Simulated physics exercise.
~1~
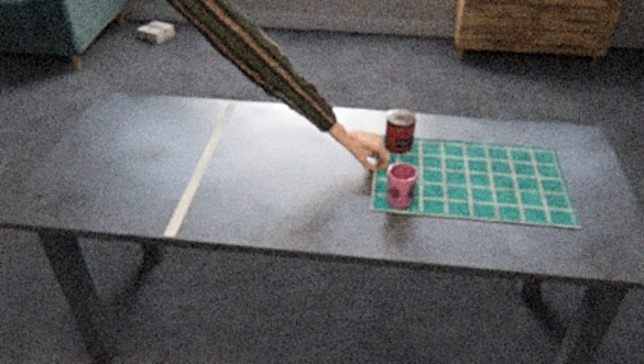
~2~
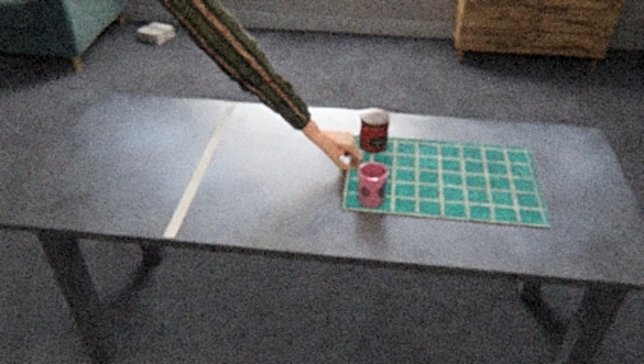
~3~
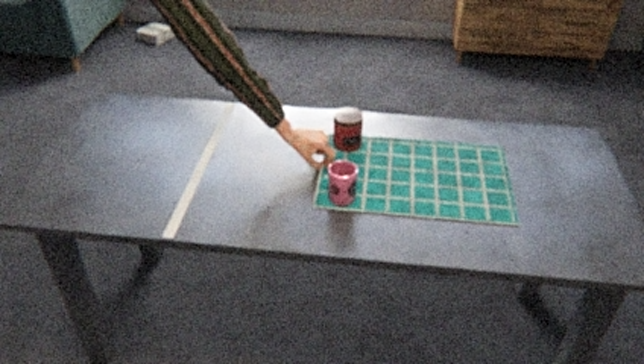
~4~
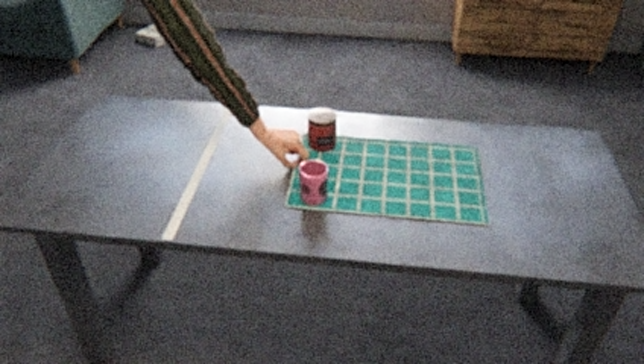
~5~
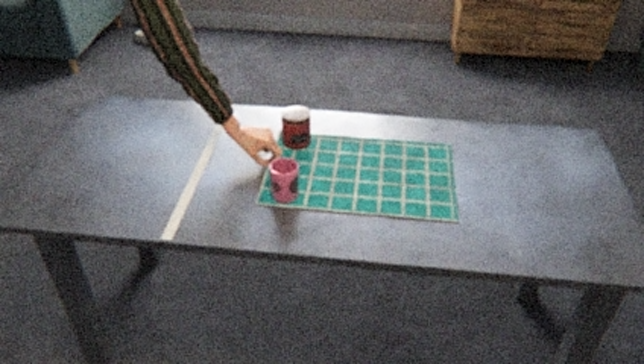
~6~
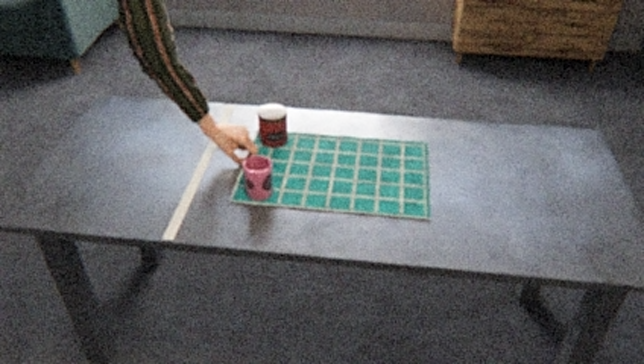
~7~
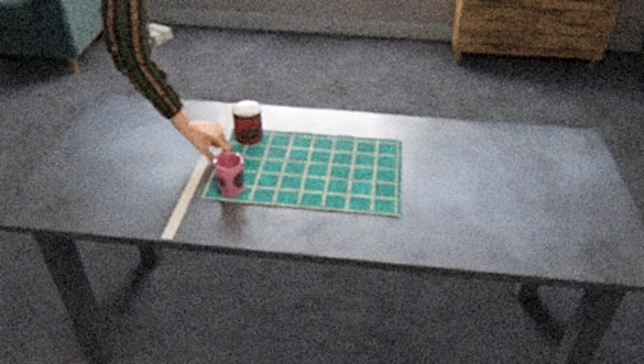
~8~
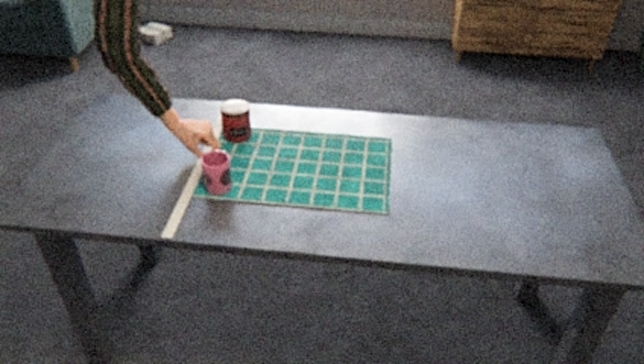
At first, a hand in a dark striped sleeve grips the left edge of a turquoise checked cloth on a grey table, with a red jar and a pink mug standing near that edge. The hand draws the cloth steadily to the left, toward a pale strip of tape across the tabletop. The jar and the mug ride along with it, both staying upright. As the cloth nears the tape, the arm keeps pulling and nothing tips. Finally, the cloth's leading edge reaches the tape, with the jar and mug still standing on it.
